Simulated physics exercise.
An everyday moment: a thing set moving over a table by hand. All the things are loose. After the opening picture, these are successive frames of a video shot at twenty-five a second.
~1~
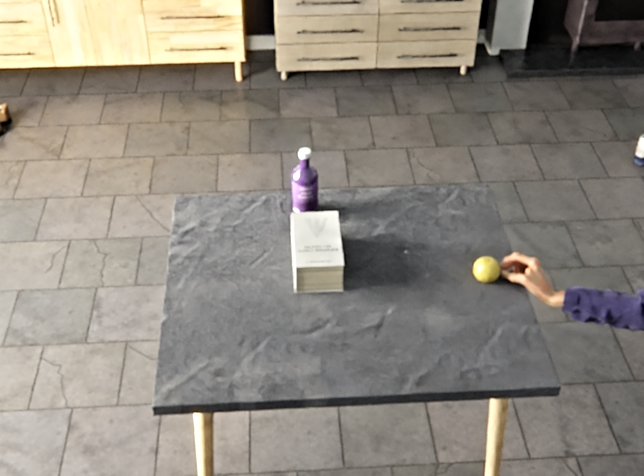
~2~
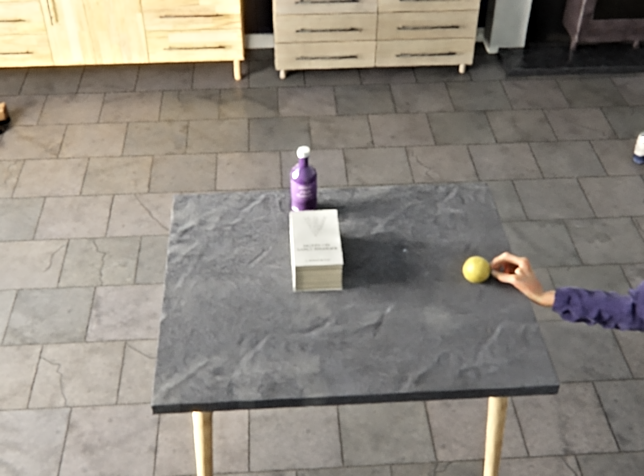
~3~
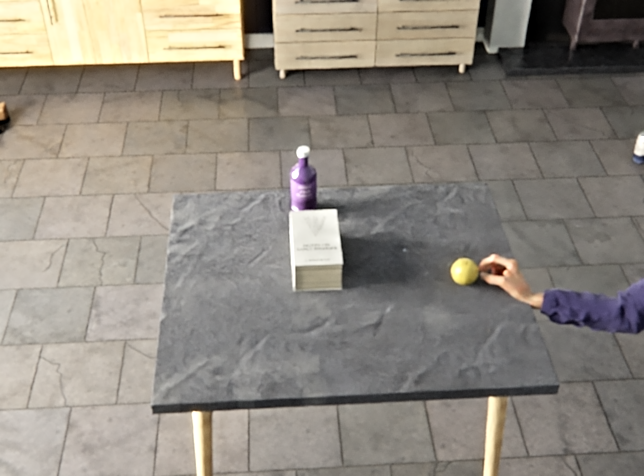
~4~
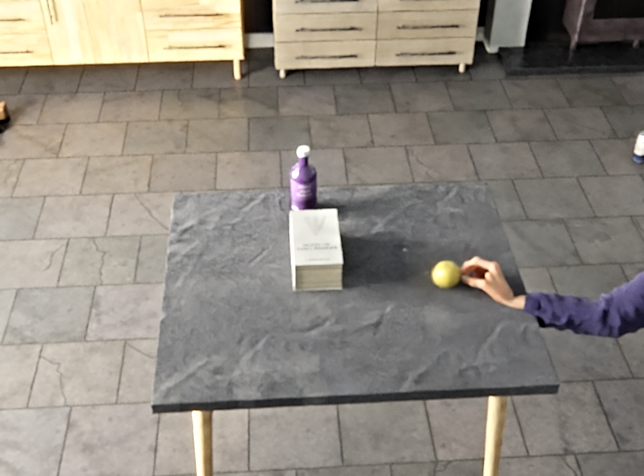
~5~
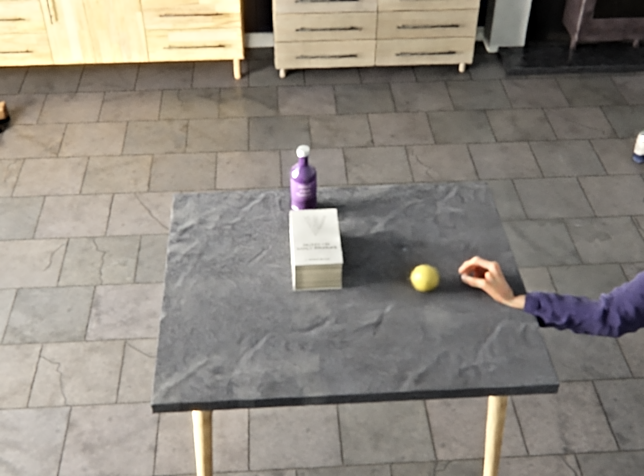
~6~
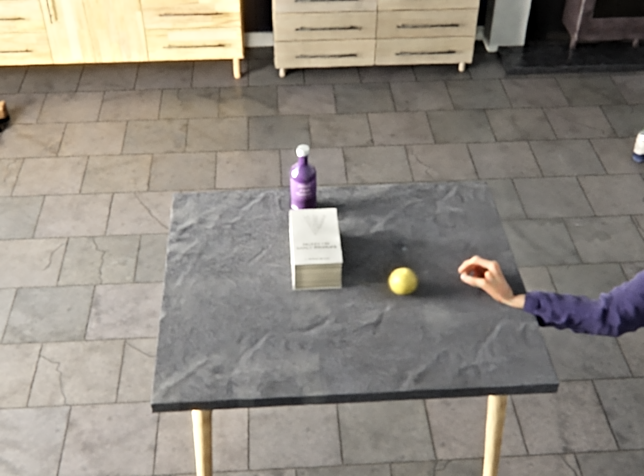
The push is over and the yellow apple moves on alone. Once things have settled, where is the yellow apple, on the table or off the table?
The yellow apple falls off the table.
Then, 0.20 s after the last picture, yellow apple rolled well along near (297, 301).
Then, 0.50 s after the last picture, yellow apple now off the table.
Then, 0.90 s after the last picture, things are still on the move.
By the end, off the table, yellow apple.
